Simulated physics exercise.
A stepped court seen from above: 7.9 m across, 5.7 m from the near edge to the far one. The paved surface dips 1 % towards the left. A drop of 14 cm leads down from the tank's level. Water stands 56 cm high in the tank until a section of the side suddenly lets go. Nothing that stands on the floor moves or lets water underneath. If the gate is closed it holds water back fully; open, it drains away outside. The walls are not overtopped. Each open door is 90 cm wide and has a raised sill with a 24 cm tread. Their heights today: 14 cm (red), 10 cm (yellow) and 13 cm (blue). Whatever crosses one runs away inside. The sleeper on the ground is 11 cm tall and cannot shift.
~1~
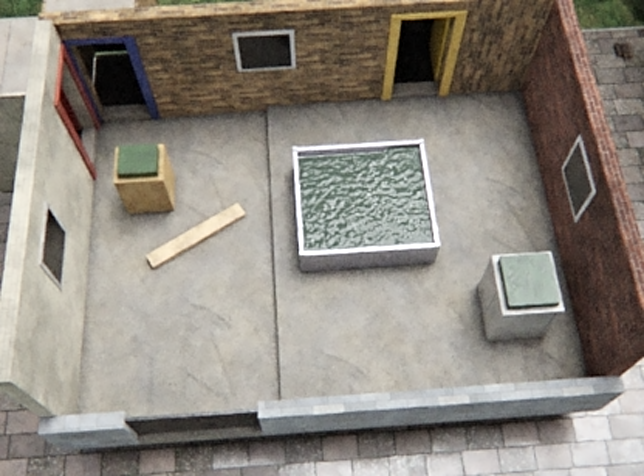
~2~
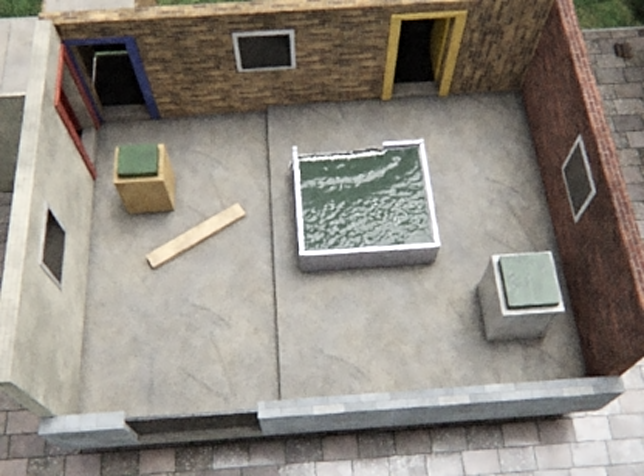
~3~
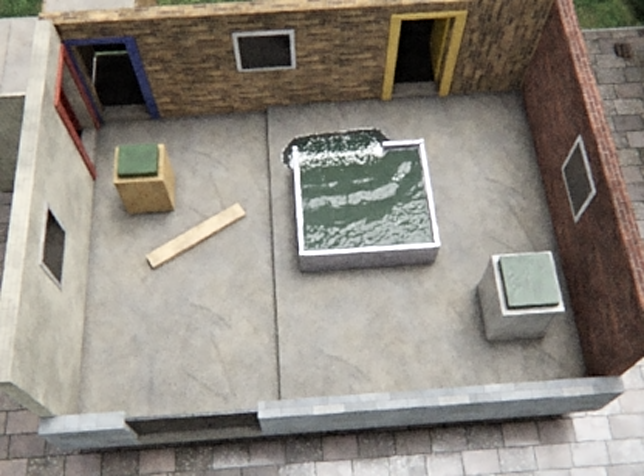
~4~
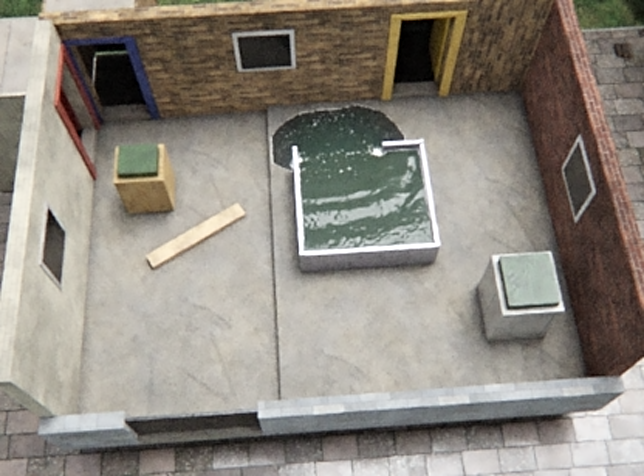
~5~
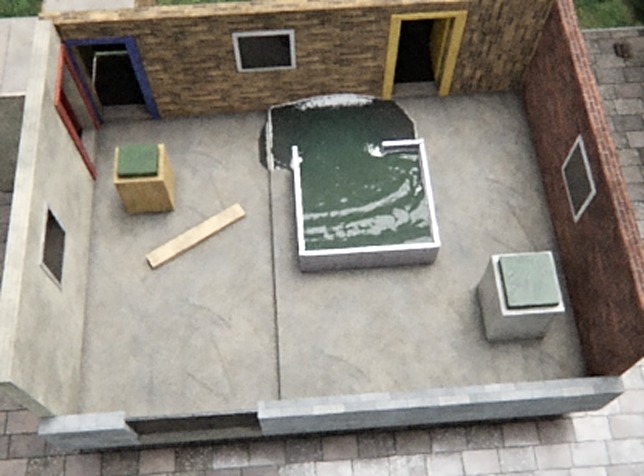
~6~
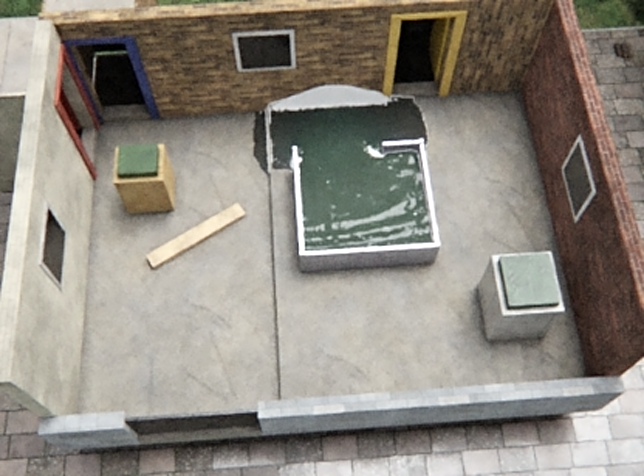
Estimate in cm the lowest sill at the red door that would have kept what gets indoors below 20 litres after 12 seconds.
It would have to be roughly 26 cm high.
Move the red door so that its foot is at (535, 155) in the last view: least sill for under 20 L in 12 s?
Roughly 9.5 cm.
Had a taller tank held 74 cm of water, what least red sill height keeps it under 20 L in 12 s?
About 35 cm.
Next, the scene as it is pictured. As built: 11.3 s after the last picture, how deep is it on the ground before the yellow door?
Some 3.5 cm.
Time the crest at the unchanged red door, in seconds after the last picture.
Around 2.4 s.
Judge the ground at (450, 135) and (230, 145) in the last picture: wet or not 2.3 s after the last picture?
In turn: Under water, flooded.
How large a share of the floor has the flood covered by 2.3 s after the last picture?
About 35 per cent.
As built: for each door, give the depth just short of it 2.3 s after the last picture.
Depths in cm: Red 32, yellow 11, blue 7.
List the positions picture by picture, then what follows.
The first frame shows the tank at (364, 198) is whole and still, 56 cm deep; the red door at (80, 119) is dry.
In the second frame, the gap is on the far side, the front 0.3 m out at a hidden place; the back of the tank holds 56 cm.
In the third frame, the gap is on the far side, the front 0.7 m out at (314, 137); the back of the tank holds 56 cm.
In the fourth frame, water pours out on the far side and has run 1.2 m, to (348, 110); about 8 cm deep outside, 56 cm at the back.
In the fifth frame, water pours out on the far side and has run 1.4 m, to (385, 100); about 8 cm deep outside, 55 cm at the back.
In the sixth frame, the gap is on the far side, the front 1.6 m out at (408, 98); the back of the tank holds 49 cm; the red door at (80, 119), 4.5 m from the gap, is still 3.0 m from the nearest water.
Then, 0.7 s after the last picture water covers 15 % of the floor, deepest (42 cm) near (322, 115); it has not reached the red door.
Then, 2.3 s after the last picture water covers 35 % of the floor, deepest (34 cm) near (96, 168); 32 cm at the red door, 65 litres in over its 14 cm sill.
Then, 11.3 s after the last picture water covers 95 % of the floor, deepest (11 cm) near (148, 423); 9 cm at the red door, 184 litres in over its 14 cm sill.
At the red door as built, the water peaked near 32 cm, 2.3 s after the last picture.
With a sill of 22.5 cm, 46 litres would have come in within the 12 s; with 30 cm, 5 litres. So under 20 litres takes about 26 cm.
